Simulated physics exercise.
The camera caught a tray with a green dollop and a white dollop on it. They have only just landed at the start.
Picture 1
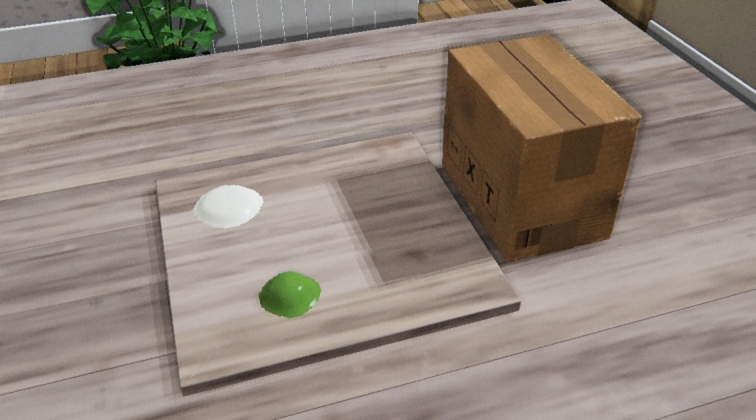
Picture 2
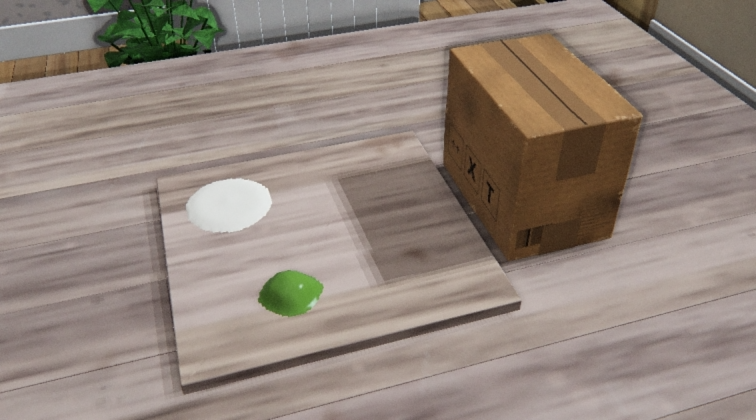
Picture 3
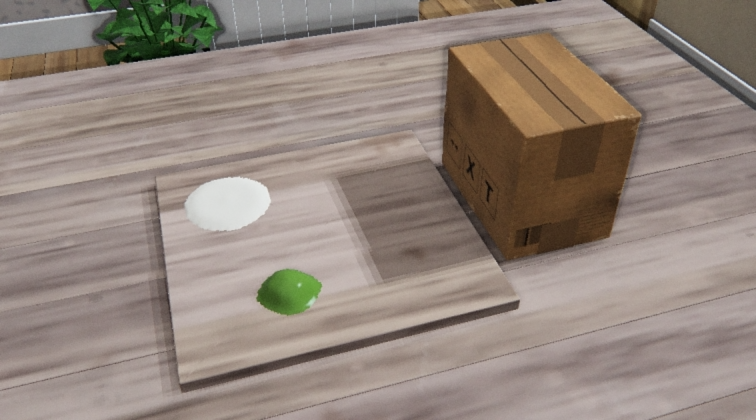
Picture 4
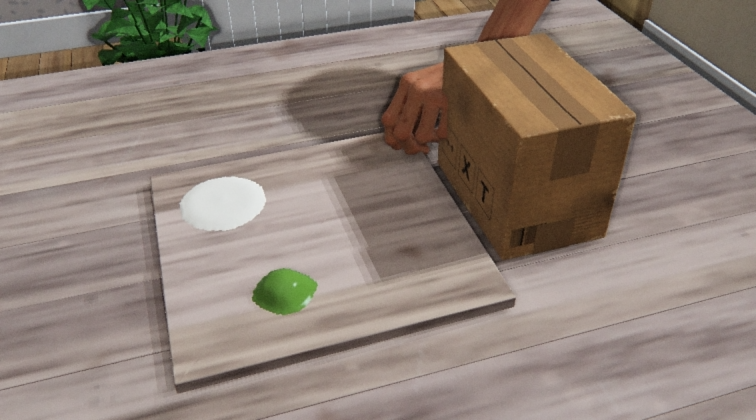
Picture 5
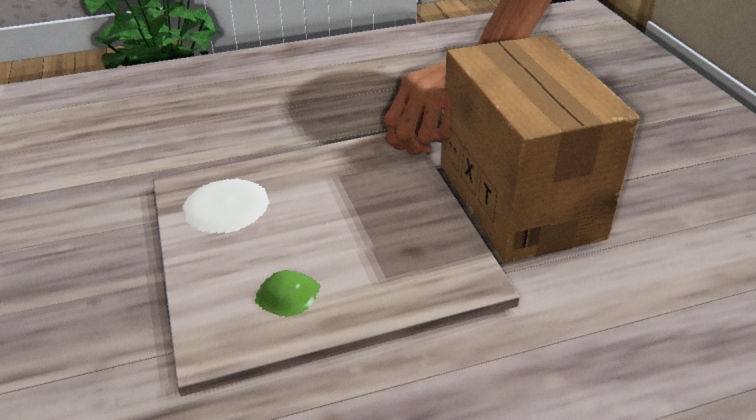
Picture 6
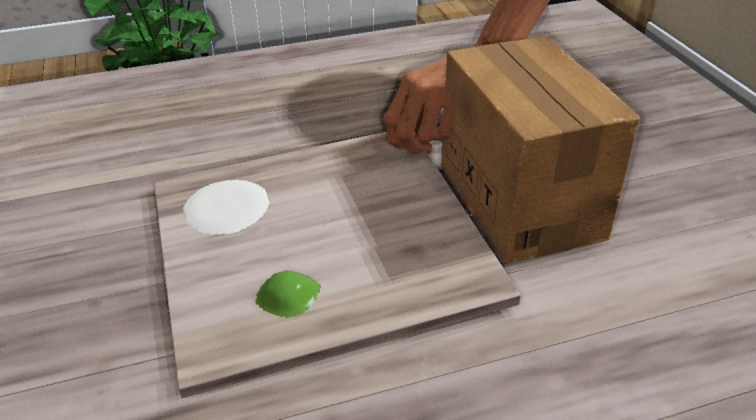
A pale wooden tray lies on a wood-grained table, seen from above at an angle, with a leafy plant and a white panelled surface behind. On it sit a rounded green dollop near the front and a white one at the back left, with a brown cardboard box to the right. The white dollop spreads into a flat disc, then a hand appears behind the box and the tray tilts very slightly.
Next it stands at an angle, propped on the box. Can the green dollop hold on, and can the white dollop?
So: The green dollop, it is held back; the white dollop, it drops off.
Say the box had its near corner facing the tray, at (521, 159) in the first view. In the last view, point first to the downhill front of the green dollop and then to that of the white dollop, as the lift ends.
(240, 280), (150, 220).
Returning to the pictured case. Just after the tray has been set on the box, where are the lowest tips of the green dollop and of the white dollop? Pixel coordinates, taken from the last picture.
Around (231, 273) for the first and around (152, 222) for the second.
Shortly, slope about 33°; the green dollop has not moved; the white dollop is dripping off the low end.
Then, the green dollop has not moved; the white dollop is dripping off the low end.
At the finish, slope about 33°; the green dollop has not moved; the white dollop is dripping off the low end.
